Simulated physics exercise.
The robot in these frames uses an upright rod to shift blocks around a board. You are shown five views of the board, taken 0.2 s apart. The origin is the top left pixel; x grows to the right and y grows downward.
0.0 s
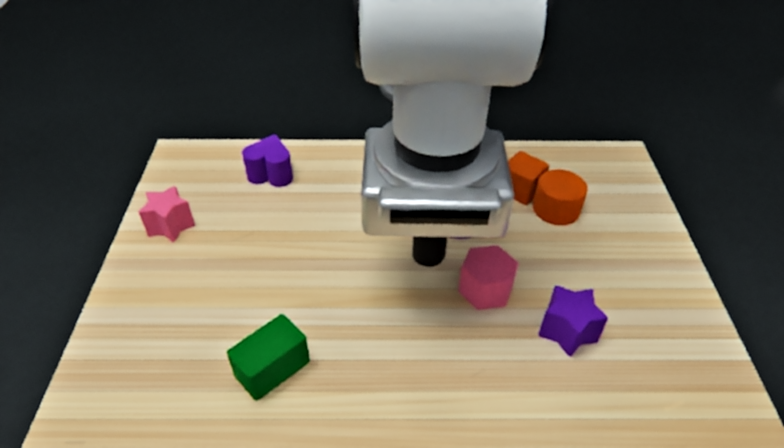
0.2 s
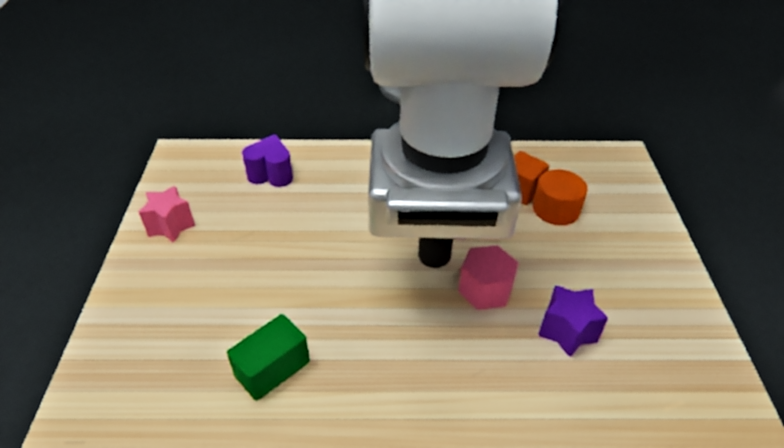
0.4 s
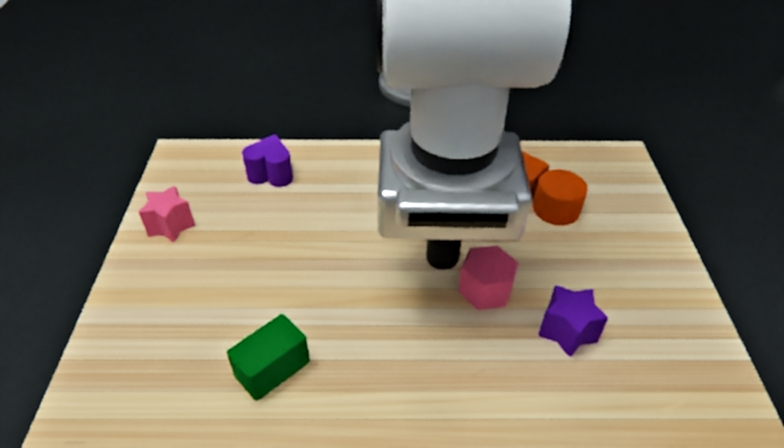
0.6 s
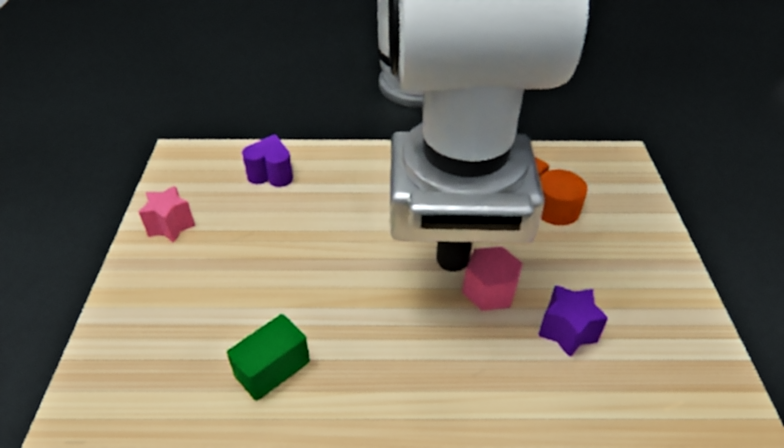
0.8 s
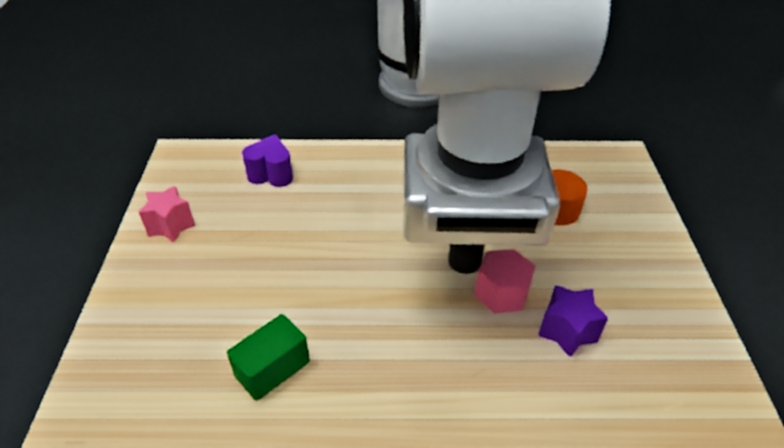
On a wooden board, a robot arm's rod moves right past scattered coloured blocks, then nudges a pink hexagonal block rightward.
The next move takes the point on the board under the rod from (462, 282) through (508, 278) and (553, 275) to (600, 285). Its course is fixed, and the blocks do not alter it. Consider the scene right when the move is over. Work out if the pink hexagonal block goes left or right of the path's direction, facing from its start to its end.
Goes right.
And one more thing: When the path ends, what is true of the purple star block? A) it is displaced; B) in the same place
It's A.
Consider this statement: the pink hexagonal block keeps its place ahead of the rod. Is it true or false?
True - the claim holds.
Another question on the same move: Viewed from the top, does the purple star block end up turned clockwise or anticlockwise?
Top view: Clockwise.
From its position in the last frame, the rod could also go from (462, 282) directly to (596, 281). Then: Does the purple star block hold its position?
No, that is not what happens.
On the path given first. One third of the way, rod (512, 259); pink hexagonal block (554, 269), turned 20° clockwise; purple star block (587, 309), turned 25° clockwise.
Two thirds of the way, rod (559, 257); pink hexagonal block (600, 273), turned 40° clockwise; purple star block (604, 314), turned 75° clockwise.
At the end, rod (607, 266); purple oval block unmoved; pink hexagonal block (644, 292), turned 65° clockwise; purple star block (618, 321), turned 115° clockwise.
